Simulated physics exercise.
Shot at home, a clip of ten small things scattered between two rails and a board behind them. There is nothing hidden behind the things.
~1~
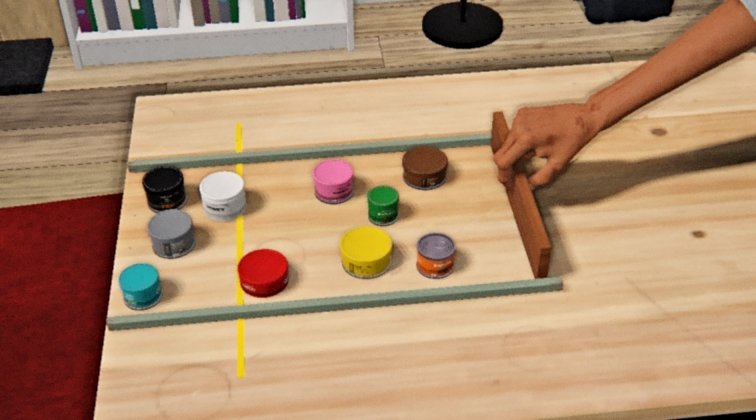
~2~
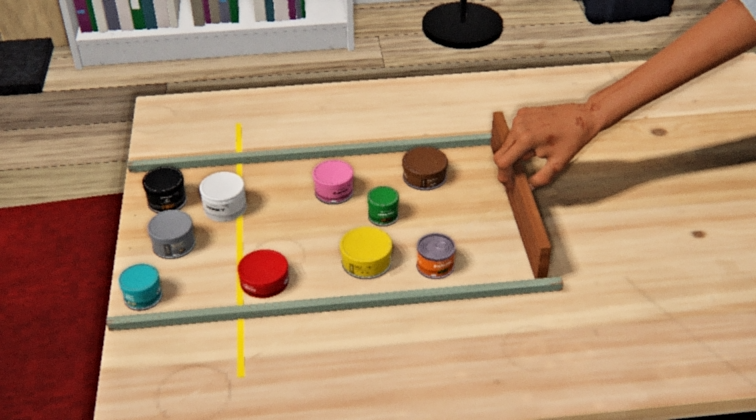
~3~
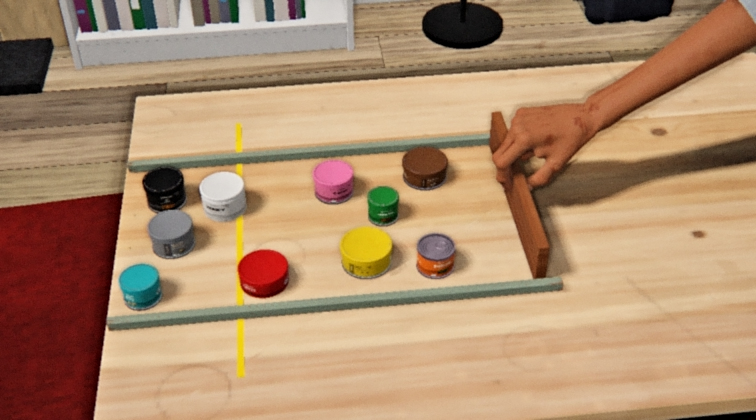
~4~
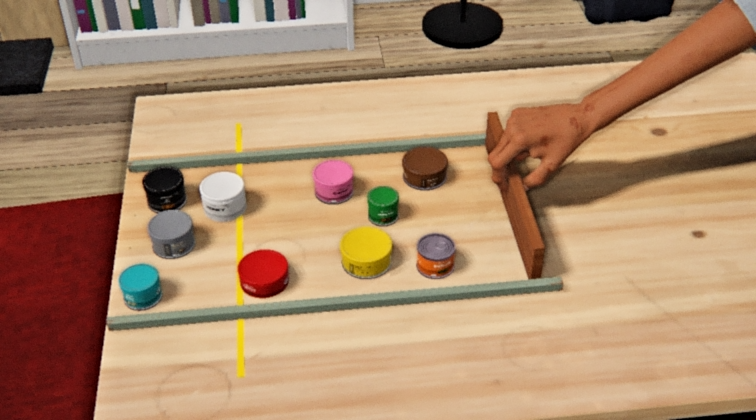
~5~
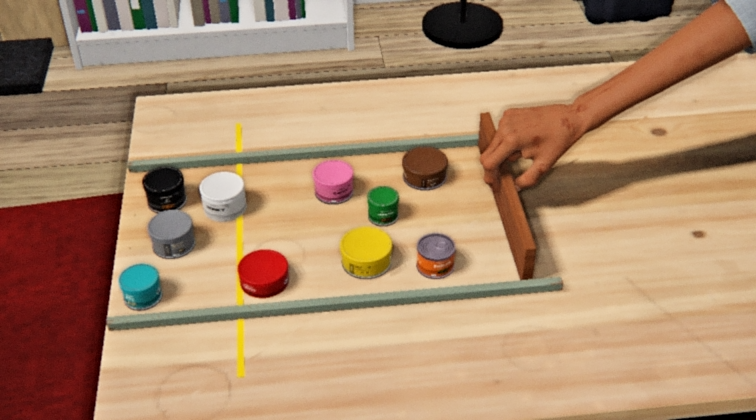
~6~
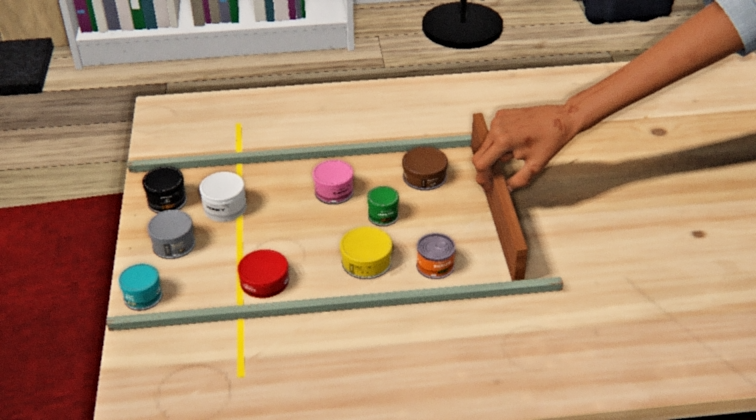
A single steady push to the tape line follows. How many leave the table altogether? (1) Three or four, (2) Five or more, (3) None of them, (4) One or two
None of them.
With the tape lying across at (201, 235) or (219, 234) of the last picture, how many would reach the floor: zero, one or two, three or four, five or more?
Taken in order, that's one to two and then none at all down.
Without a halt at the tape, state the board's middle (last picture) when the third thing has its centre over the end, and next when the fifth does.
Its centre point is roughly (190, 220) and later (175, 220).
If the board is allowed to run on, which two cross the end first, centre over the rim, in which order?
Turquoise pot and then white tub.
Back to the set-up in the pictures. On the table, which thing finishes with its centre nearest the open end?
The turquoise pot.
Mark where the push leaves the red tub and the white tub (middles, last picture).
You'll find the first one at (176, 288) and the second at (151, 215).
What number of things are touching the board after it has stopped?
The answer is 4.
Early on, none off yet; turquoise pot at rest near (141, 287); black pot at rest near (165, 190); grey pot at rest near (172, 234).
Finally, the number that fall off is zero.
